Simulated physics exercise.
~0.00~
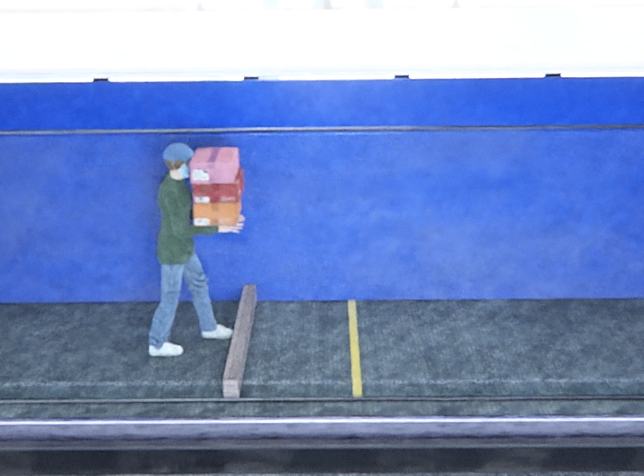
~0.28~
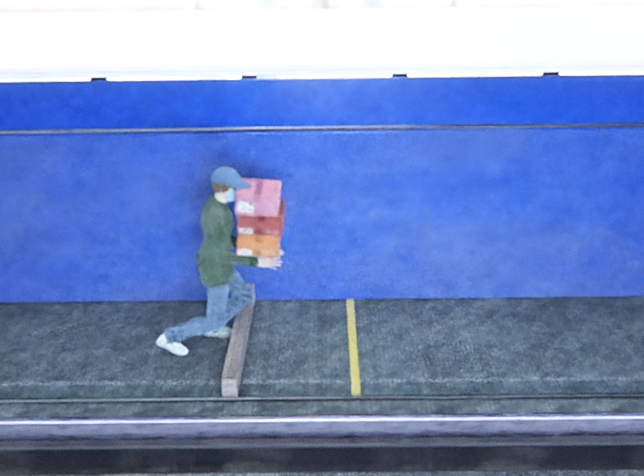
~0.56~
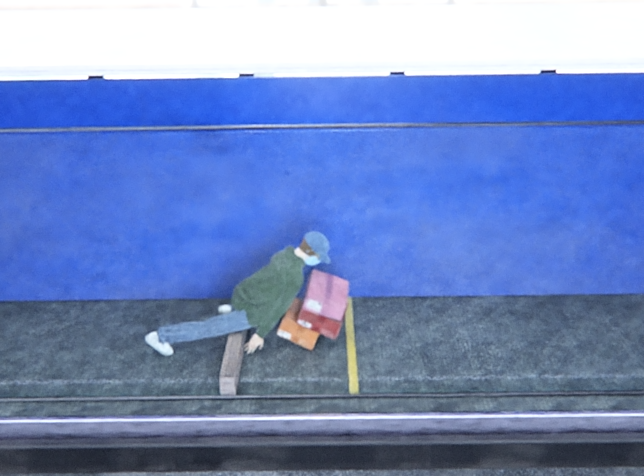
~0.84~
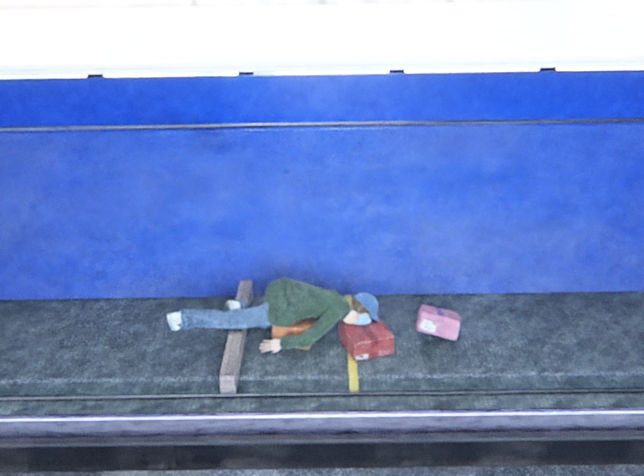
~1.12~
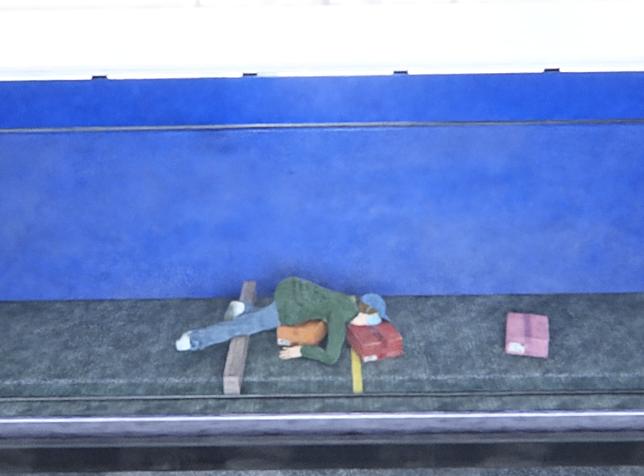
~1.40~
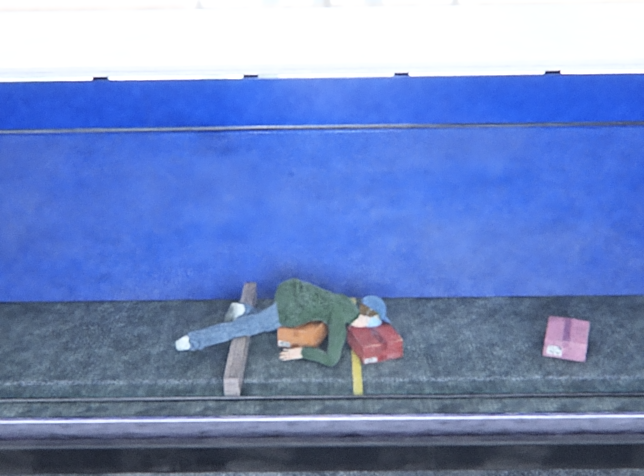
At the start, a person in a cap, green top and jeans holds a pile of pink, red and orange boxes on both forearms, just left of a low floor rail. The person moves right and tips forward over the rail, knees bending, still holding the pile. Then the person pitches down, and the boxes tilt and drop toward the yellow line. The person lands face down across the rail, head on the red carton, while the pink parcel slides off right. Finally, the orange carton lies beneath the person, short of the line, with the red carton, the head and the pink parcel past it.
